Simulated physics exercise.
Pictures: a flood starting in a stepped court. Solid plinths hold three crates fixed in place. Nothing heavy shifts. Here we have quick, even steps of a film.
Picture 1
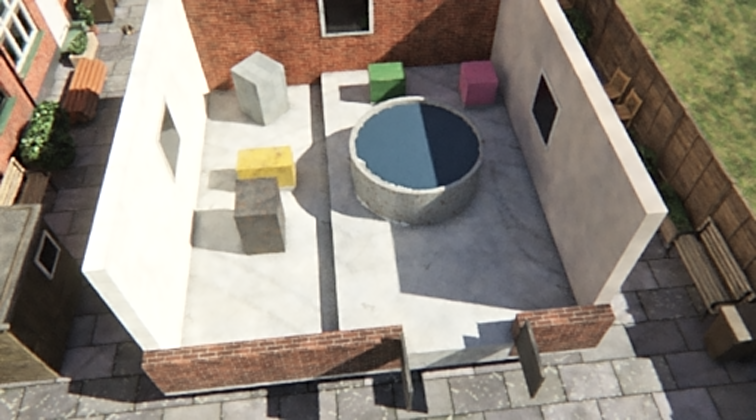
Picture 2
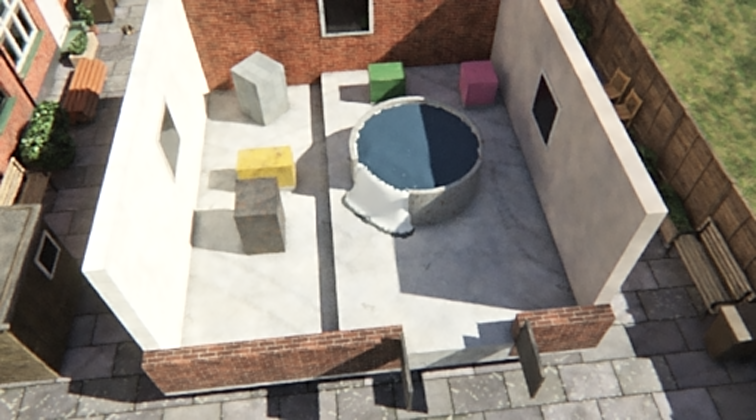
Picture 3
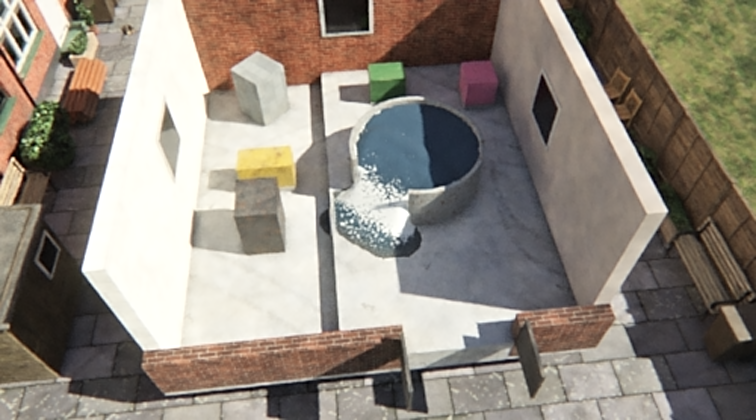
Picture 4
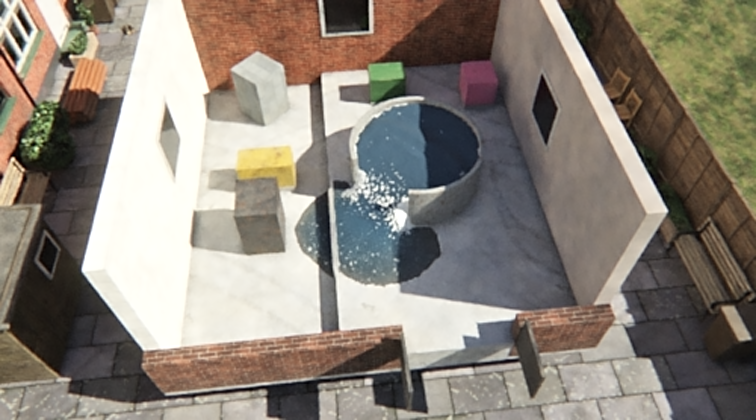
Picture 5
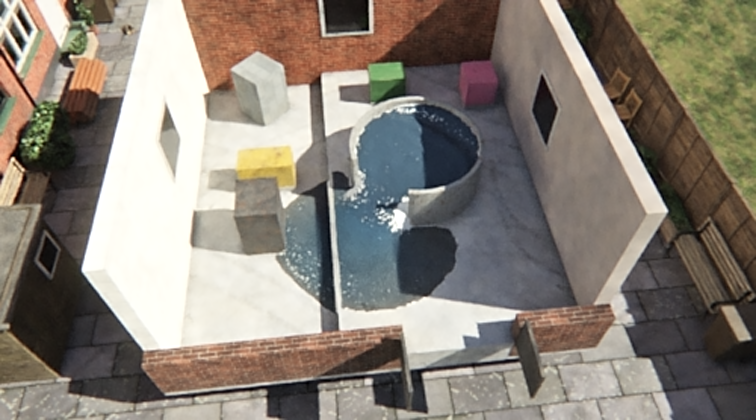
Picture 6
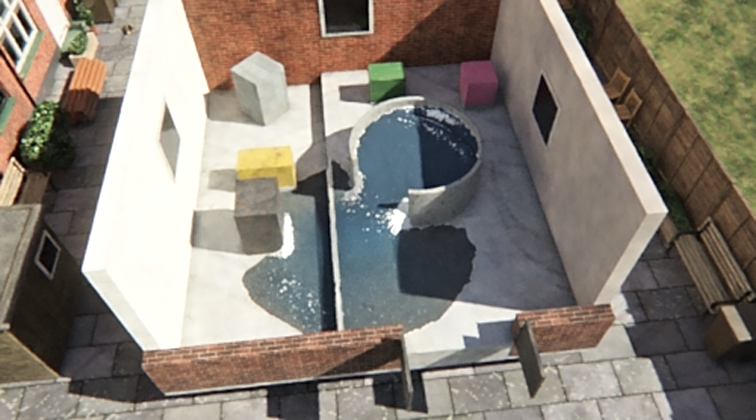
Water bursting through the broken front of a round stone pool, spreading across a walled courtyard floor and reaching a grey block.
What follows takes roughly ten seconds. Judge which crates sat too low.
The green crate was not too low. The yellow crate was too low. The pink crate was not too low.
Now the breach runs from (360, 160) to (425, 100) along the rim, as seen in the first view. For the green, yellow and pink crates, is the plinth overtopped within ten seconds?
The green crate is overtopped, the yellow crate is overtopped, and the pink crate is overtopped.
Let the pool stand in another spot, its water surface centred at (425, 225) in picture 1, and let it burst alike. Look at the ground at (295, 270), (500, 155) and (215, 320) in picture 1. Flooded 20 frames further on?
Submerged, untouched, submerged.
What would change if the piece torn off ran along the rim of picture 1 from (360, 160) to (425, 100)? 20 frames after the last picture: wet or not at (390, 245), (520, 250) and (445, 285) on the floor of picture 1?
Spared, then spared, then spared.
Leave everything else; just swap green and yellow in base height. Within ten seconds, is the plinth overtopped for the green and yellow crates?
In short, green crate is left untouched; yellow crate is inundated.
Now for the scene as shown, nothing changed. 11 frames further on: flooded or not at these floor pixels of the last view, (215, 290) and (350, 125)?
Wet, dry.
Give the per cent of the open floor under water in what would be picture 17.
Around 35 percent.
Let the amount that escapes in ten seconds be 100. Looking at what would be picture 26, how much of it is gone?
Roughly 55 percent.
A moment on, water covers 30 % of the floor; the green crate not reached, the yellow crate water round its plinth, the pink crate not reached.
Next, water covers 35 % of the floor; the green crate not reached, the yellow crate water round its plinth, the pink crate not reached.
Then, water covers 50 % of the floor; the green crate not reached, the yellow crate water round its plinth, the pink crate not reached.
Later, water covers 60 % of the floor; the green crate not reached, the yellow crate water round its plinth, the pink crate not reached.
In the end, water covers 60 % of the floor; the green crate stayed above the water, the yellow crate was topped, the pink crate stayed above the water.
